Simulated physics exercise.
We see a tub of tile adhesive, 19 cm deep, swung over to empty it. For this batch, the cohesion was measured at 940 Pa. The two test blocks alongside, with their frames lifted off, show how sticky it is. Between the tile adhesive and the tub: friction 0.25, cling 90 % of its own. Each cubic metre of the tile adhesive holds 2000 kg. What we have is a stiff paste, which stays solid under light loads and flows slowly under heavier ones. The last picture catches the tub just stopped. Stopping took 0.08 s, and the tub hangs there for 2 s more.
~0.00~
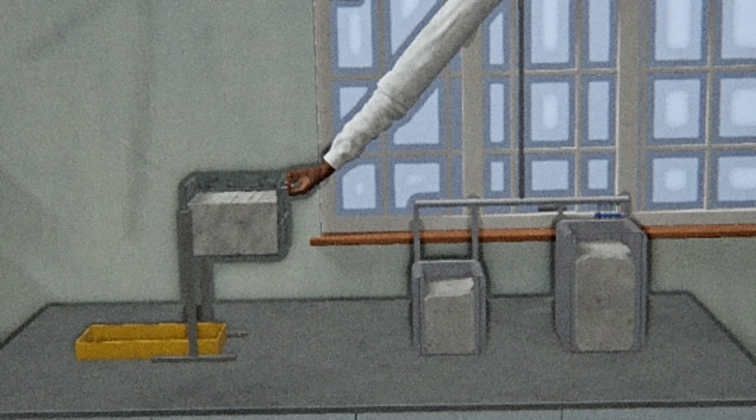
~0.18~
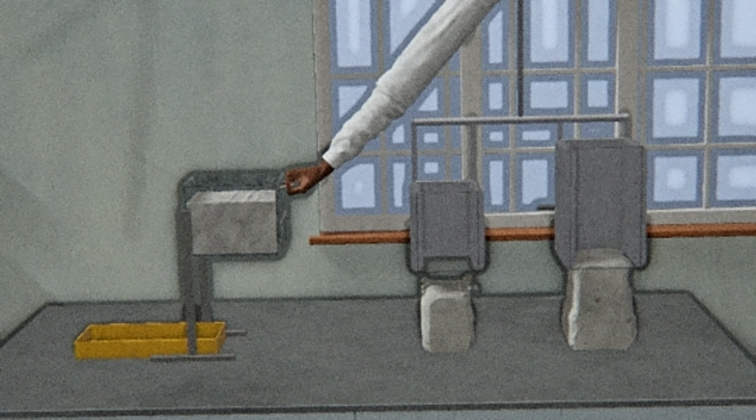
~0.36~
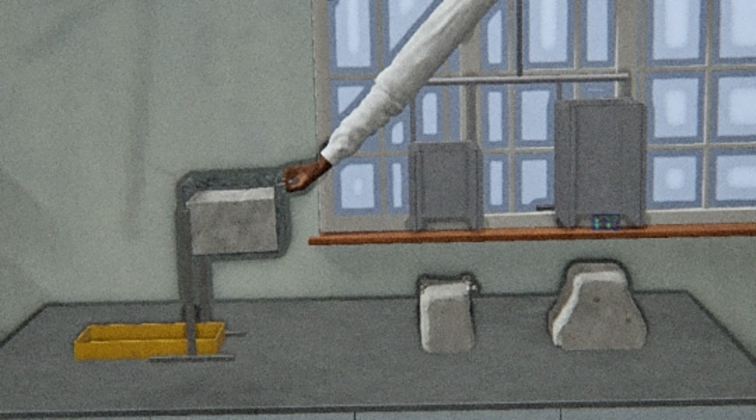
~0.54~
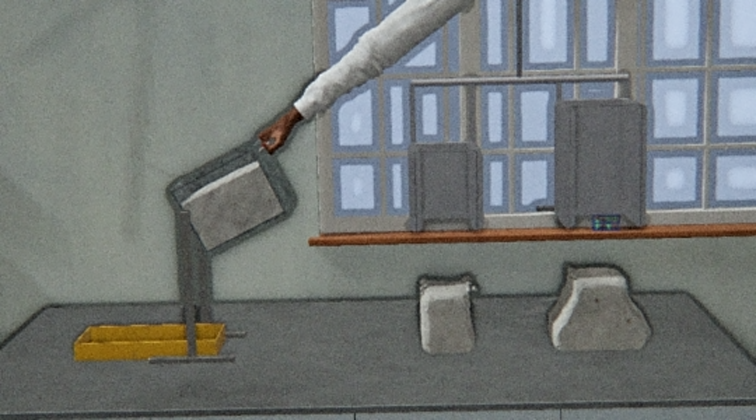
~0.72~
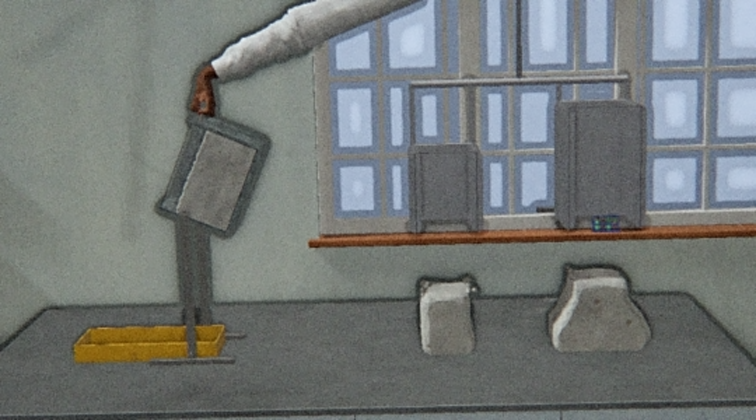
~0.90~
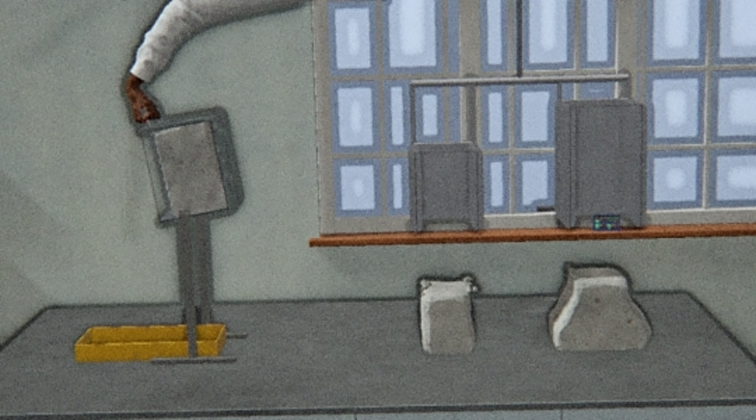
On a bench, casings rise off blocks, one slumps, then a hand swings a tub leftward.
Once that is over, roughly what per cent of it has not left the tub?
Around 40 percent.
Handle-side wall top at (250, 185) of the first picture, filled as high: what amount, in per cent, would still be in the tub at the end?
Roughly 100 %.
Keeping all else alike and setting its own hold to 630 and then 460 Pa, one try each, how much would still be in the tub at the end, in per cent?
Try one gives 40 per cent, try two gives 35 per cent.
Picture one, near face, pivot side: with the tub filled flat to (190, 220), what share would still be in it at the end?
About 60 %.
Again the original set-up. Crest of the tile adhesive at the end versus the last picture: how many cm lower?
15 cm.
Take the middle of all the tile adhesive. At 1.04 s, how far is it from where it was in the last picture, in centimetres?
It has moved close to 5 cm.
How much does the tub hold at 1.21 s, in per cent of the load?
About 50 %.
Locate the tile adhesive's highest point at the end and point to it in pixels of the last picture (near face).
Around (192, 179).
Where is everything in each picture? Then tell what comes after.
In the first picture, handle-side rim at (276, 185), tilt 0 degrees; top of the tile adhesive at (230, 202); blocks stand 18 cm, 28 cm (left to right).
In the second picture, handle-side rim at (275, 184), tilt 0 degrees; top of the tile adhesive at (229, 201); blocks stand 18 cm, 26 cm (left to right).
In the third picture, handle-side rim at (273, 182), tilt 2 degrees; top of the tile adhesive at (263, 199); blocks stand 18 cm, 21 cm (left to right).
In the fourth picture, handle-side rim at (251, 149), tilt 26 degrees; top of the tile adhesive at (256, 167); blocks stand 18 cm, 21 cm (left to right).
In the fifth picture, handle-side rim at (190, 124), tilt 67 degrees; top of the tile adhesive at (206, 133); blocks stand 18 cm, 21 cm (left to right).
In the sixth picture, handle-side rim at (141, 133), tilt 99 degrees; top of the tile adhesive at (199, 124); blocks stand 18 cm, 21 cm (left to right).
After 1.04 s, the tub is at 99 degrees and holds 94 %.
After 1.21 s, the tub is at 99 degrees and holds 50 %.
After 1.38 s, the tub is at 99 degrees and holds 40 %.
After 1.55 s, the tub is at 99 degrees and holds 40 %.
After 2.90 s, at the end, the tub is at 99 degrees and holds 40 %.
